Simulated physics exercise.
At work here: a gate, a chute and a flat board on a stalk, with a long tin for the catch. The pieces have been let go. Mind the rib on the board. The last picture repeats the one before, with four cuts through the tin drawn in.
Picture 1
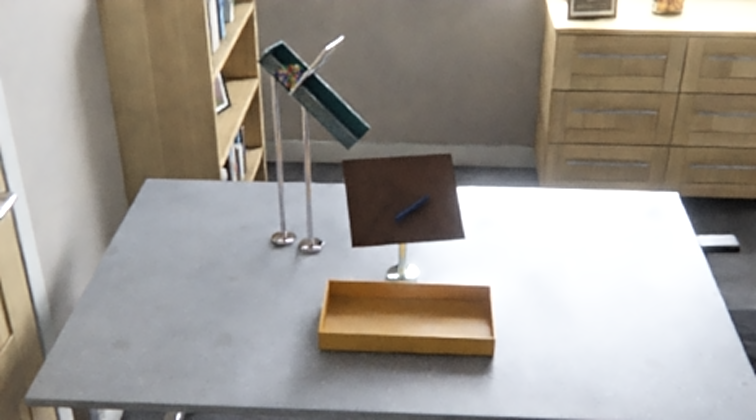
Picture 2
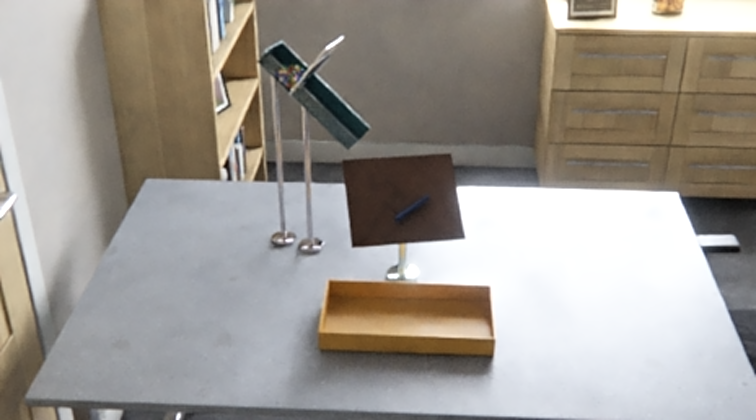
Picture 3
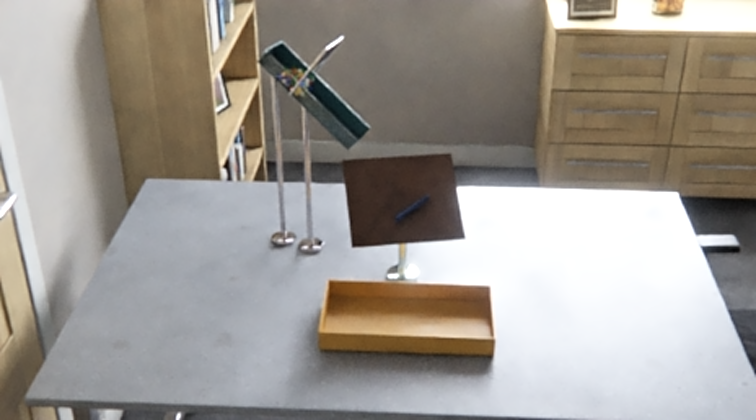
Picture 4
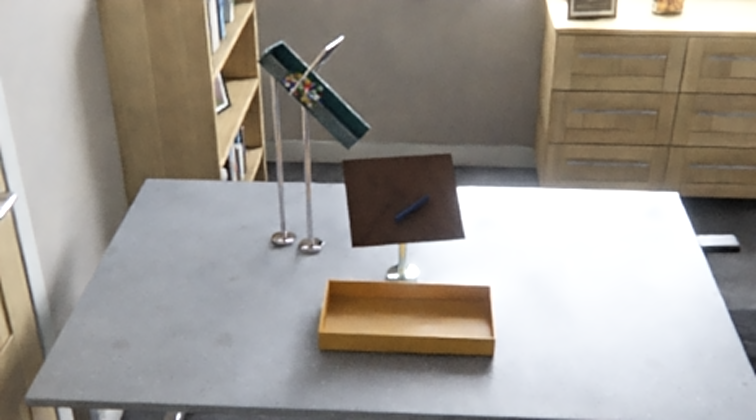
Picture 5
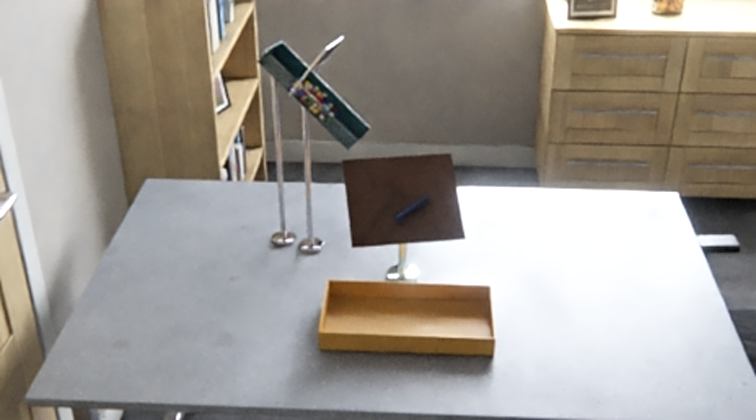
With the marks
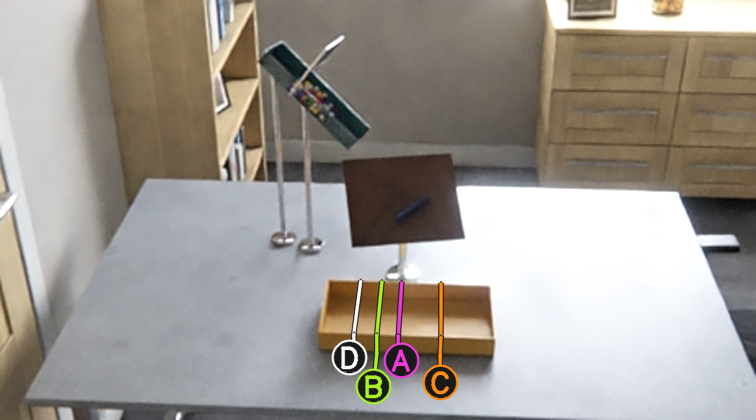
Small colourful beads slide down a tilted green chute above a brown board and an empty tray.
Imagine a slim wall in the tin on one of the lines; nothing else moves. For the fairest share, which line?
The best line is B.
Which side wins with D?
The right side.
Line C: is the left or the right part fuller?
The left side.
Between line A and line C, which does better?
A.
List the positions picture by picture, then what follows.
In the first picture, load behind the gate near (294, 77), round plastic beads; lip of the chute near (355, 144), sloping fairly steeply.
In the second picture, middle of the board near (403, 198), tilted fairly steeply; middle of its low edge near (410, 243); of its high edge near (397, 156).
In the third picture, front corners of the tin near (319, 332) and (495, 338), empty; front of the load near (304, 95).
In the fourth picture, middle of the load near (304, 87); its front near (321, 101), close to a third of the way to the lip; rib from (429, 195) to (396, 218).
In the fifth picture, middle of the load near (315, 98); its front near (329, 122), close to half of the way to the lip.
On the marked copy, line A crosses the front rim at (398, 335); line B crosses the front rim at (376, 334); line C crosses the front rim at (440, 336); line D crosses the front rim at (353, 333).
Choosing A, of what is caught, the bulk on the left of the divider, close to a quarter on the right.
Choosing B, of what is caught, close to two thirds on the left of the divider, close to a third on the right.
Choosing C, of what is caught, the bulk on the left of the divider, a small share on the right.
Choosing D, of what is caught, a small share on the left of the divider, all but a few on the right.
